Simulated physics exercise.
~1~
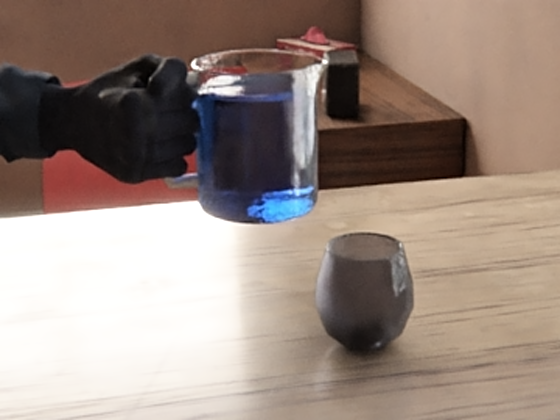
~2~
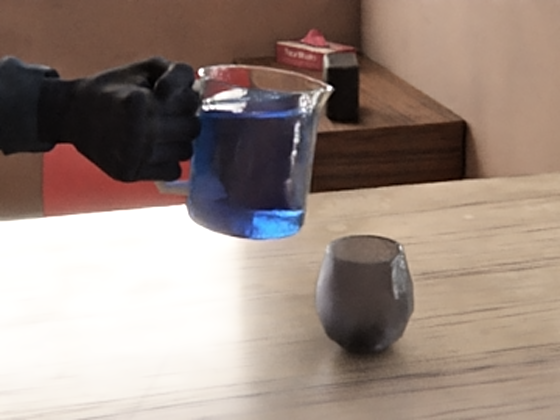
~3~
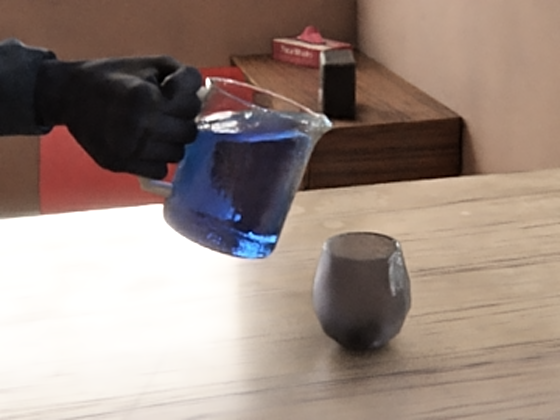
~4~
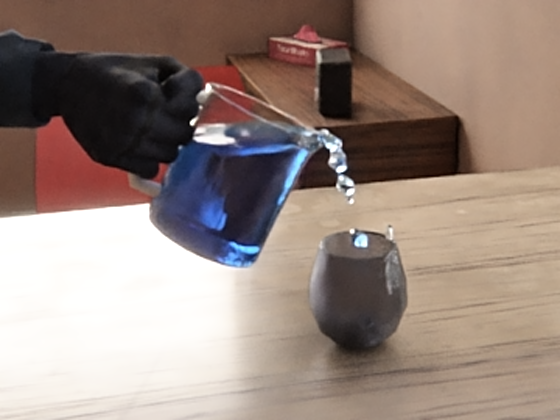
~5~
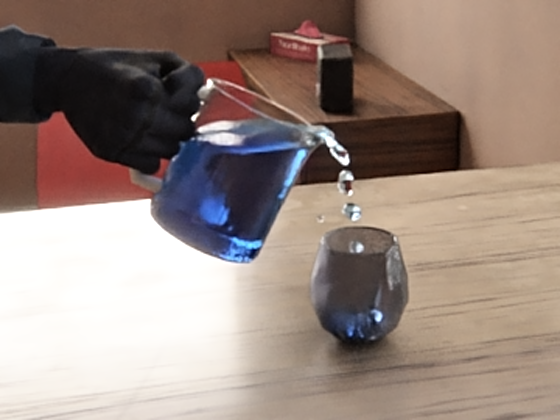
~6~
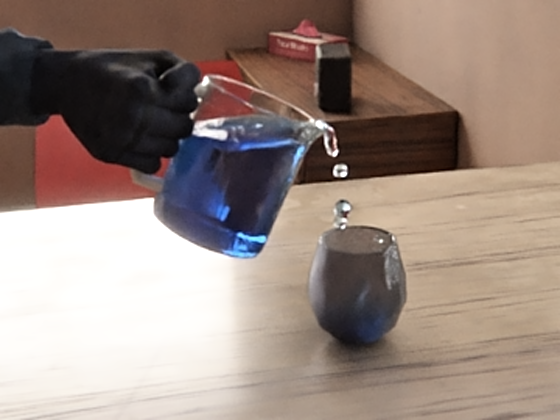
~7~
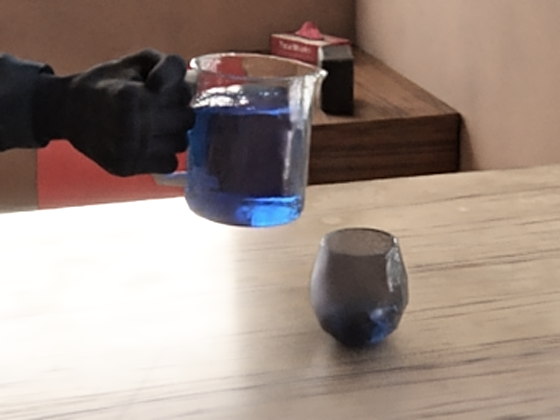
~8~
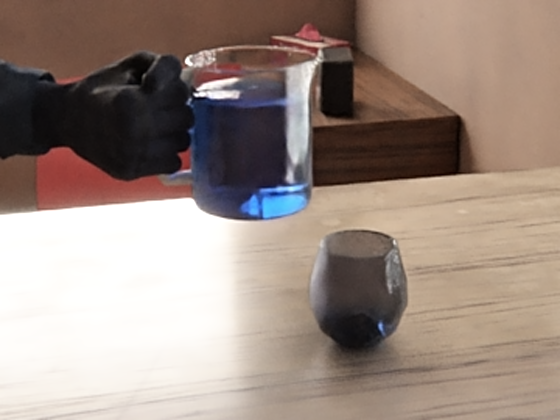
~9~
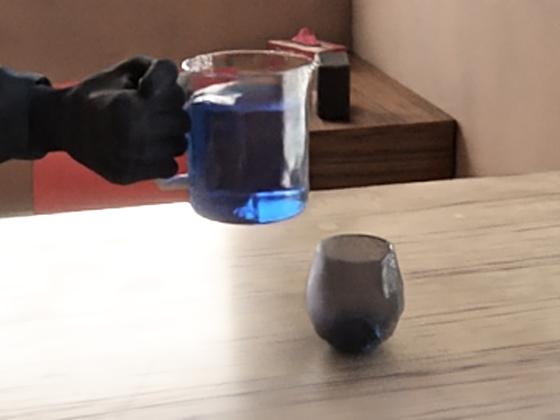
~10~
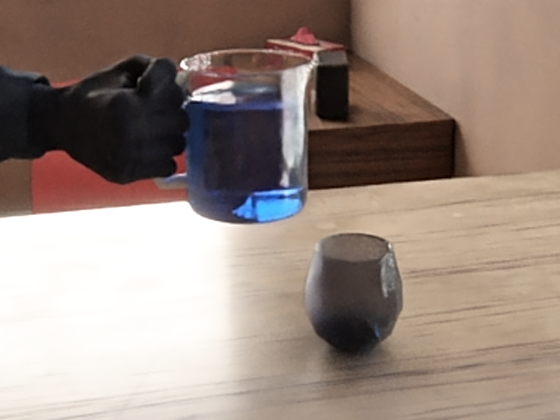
To begin with, a dark-gloved hand holds a clear jug of bright blue liquid upright above a pale wooden table, to the left of an empty, smoky-looking stemless glass. The hand tips the jug to the right, lowering its spout toward the glass. A thin, broken stream of droplets falls from the spout into the glass, and a little blue gathers at the bottom. The hand then swings the jug back level, and the pouring stops. Finally, the jug is held steady, still mostly full, while the glass stands with a small amount of blue liquid inside.
